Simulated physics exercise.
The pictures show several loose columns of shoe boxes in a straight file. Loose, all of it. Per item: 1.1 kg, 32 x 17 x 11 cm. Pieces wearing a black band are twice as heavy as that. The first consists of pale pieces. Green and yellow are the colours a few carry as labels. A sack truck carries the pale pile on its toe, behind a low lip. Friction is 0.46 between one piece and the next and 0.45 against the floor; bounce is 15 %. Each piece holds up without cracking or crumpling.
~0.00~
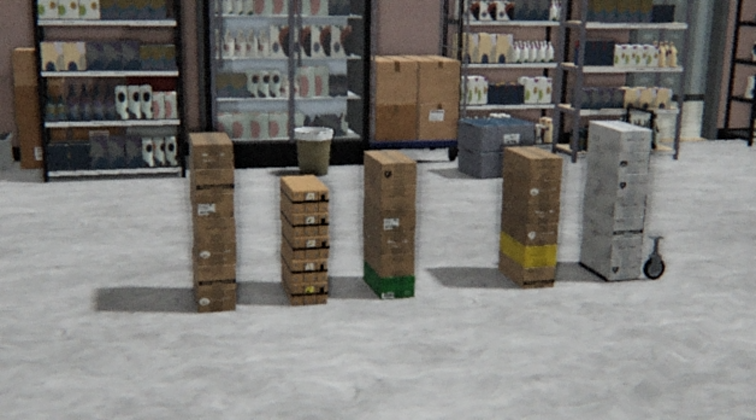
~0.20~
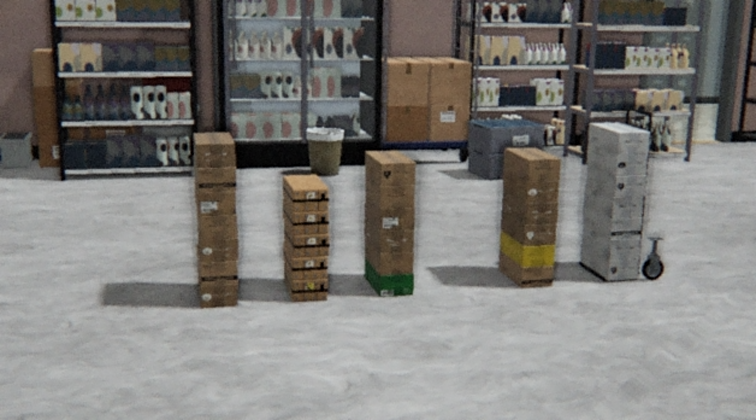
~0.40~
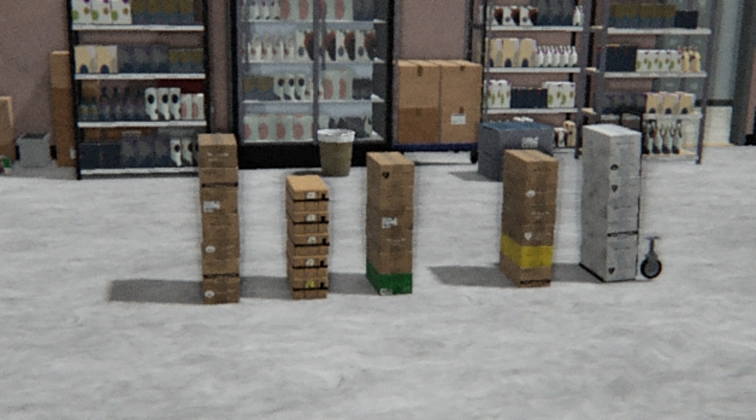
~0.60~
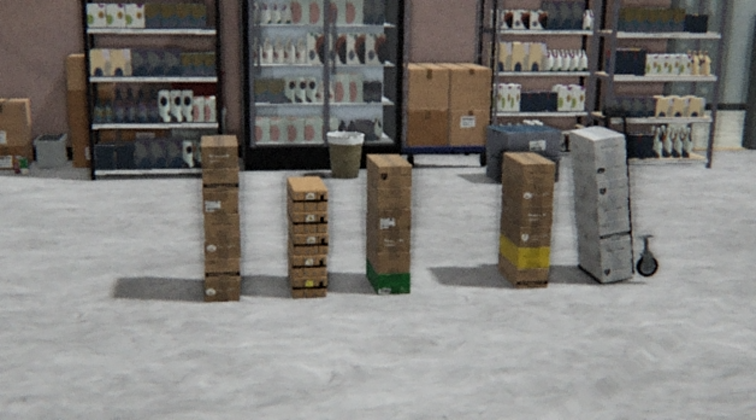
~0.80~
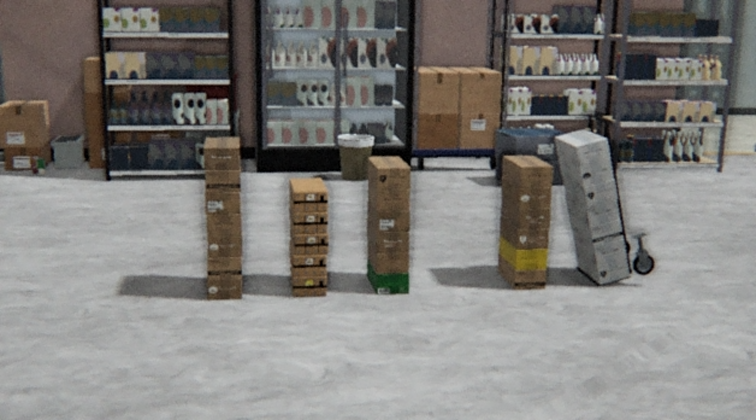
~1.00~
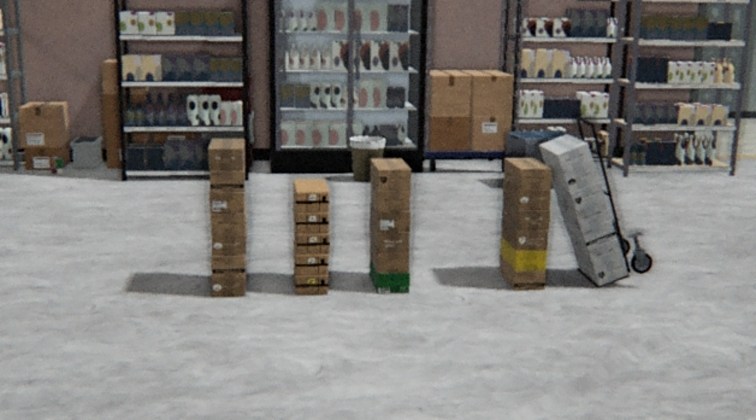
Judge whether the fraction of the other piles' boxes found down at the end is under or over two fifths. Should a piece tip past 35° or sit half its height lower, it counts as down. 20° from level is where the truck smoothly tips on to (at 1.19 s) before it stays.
The fraction is under two fifths.
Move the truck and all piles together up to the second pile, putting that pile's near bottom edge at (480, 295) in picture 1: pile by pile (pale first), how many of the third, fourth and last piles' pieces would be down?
In that case third pile 6, fourth pile 5, last pile 6.
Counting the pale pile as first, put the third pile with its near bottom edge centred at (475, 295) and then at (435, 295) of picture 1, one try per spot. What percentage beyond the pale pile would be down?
Near 50 per cent the first time, near 50 per cent the second.
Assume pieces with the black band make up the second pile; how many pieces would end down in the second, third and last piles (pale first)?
Then the second pile would have 0 down, the third 0, and the last 0.
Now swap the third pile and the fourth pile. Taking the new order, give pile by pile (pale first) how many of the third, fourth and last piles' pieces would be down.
Down per pile: Third 0, fourth 0, last 0.
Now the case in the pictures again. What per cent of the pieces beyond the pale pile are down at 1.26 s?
0 per cent at that moment.
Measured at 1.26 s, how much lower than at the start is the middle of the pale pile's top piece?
Roughly 5 cm.
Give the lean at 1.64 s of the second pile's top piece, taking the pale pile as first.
About 20°.
After 1.26 s, 0 of the pale pile down; none of the 24 other boxes down, 4 disturbed.
After 1.64 s, 7 of the pale pile down; none of the 24 other boxes down, 6 disturbed; yellow box leaning 22°.
After 1.86 s, 7 of the pale pile down; 6 of the 24 other boxes down; yellow box leaning 55°, 34 mm lower.
After 2.22 s, 7 of the pale pile down; 6 of the 24 other boxes down; yellow box leaning 62°, 6 cm lower; green box shifted 17 mm.
At rest (3.0 s), 7 of the pale pile down; 6 of the 24 other boxes down; yellow box leaning 56°, 6 cm lower; green box shifted 17 mm. That is 25 per cent. As the last picture would show them, middles, yellow box near (481, 264), green box near (386, 274).
